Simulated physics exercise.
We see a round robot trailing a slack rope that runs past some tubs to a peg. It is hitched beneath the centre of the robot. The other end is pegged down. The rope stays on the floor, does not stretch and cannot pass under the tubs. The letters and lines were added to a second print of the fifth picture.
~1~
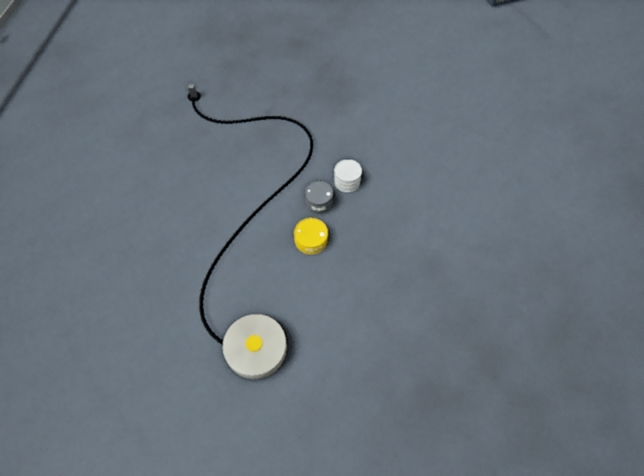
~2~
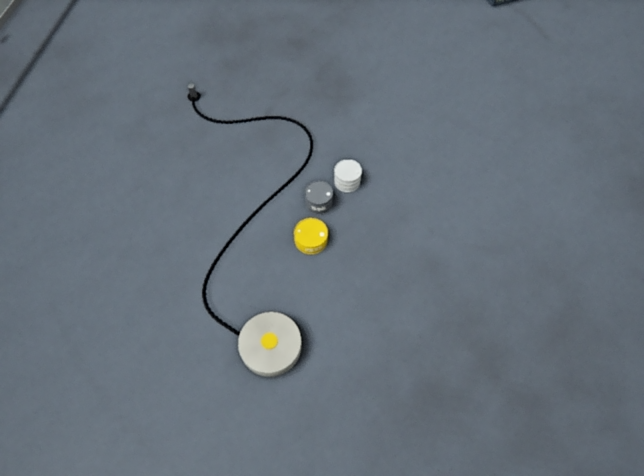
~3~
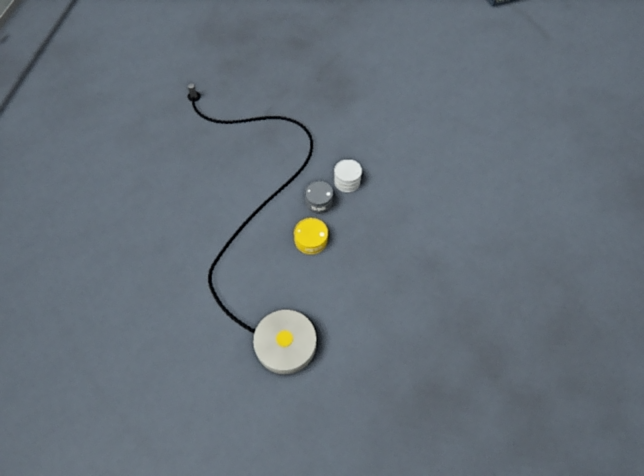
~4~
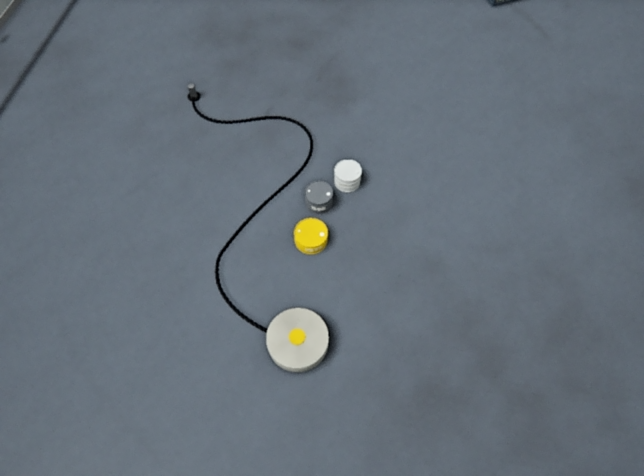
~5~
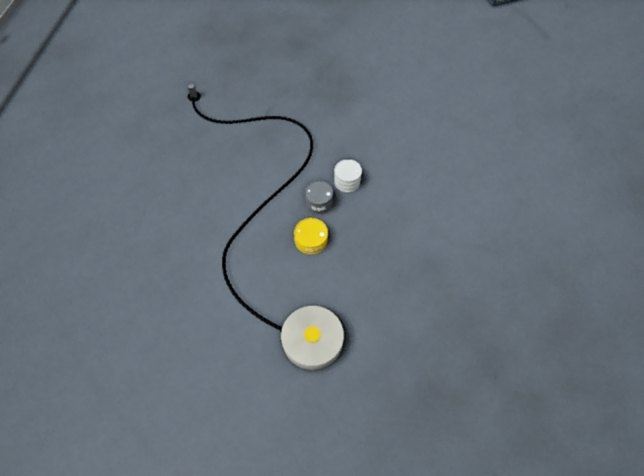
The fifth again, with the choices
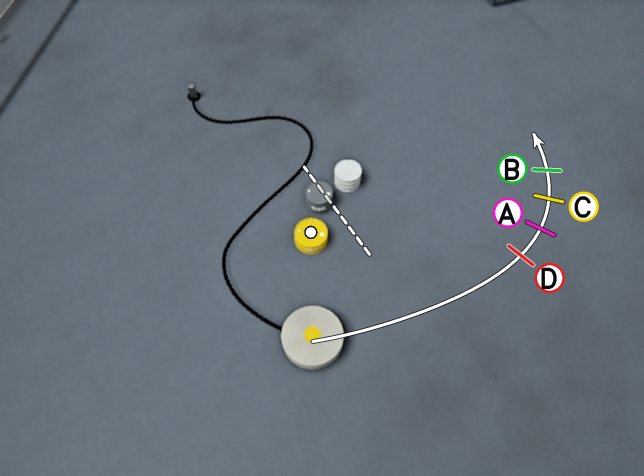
Round pale robot with a yellow centre sliding slowly right, trailing a curving black cord, below still yellow, grey and white tubs.
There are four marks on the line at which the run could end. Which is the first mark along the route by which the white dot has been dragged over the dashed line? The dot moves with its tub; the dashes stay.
Mark B.
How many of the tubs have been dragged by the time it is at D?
The count is none.
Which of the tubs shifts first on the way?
Yellow.
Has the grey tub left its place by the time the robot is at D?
No.
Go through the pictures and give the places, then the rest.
White tub (348, 176); yellow tub (311, 236); robot (255, 347), in the first frame.
Robot (270, 345); white tub (348, 176), in the second frame.
Robot (285, 342); peg (193, 91), in the third frame.
Robot (298, 340); white tub (348, 176), in the fourth frame.
Robot (313, 338); peg (193, 91); grey tub (319, 198); white tub (348, 176), in the fifth frame.
On the marked copy, A at (540, 228); B at (547, 170); C at (549, 199); D at (521, 255); the dashed line at (335, 208); the route from (313, 342) via (503, 271) to (534, 134); the white dot at (311, 232).
Taking B. A third of the way, robot (440, 302); yellow tub (311, 236).
Two thirds of the way, robot (533, 241); yellow tub (311, 236).
When it is over, robot (550, 165); grey tub (318, 190); yellow tub (341, 208); the dot on the yellow tub is over the dashed line.
As for the rest, A leaves the dotted tub short, at (315, 230); C leaves the dotted tub short, at (329, 217); D leaves the dotted tub short, at (311, 236).
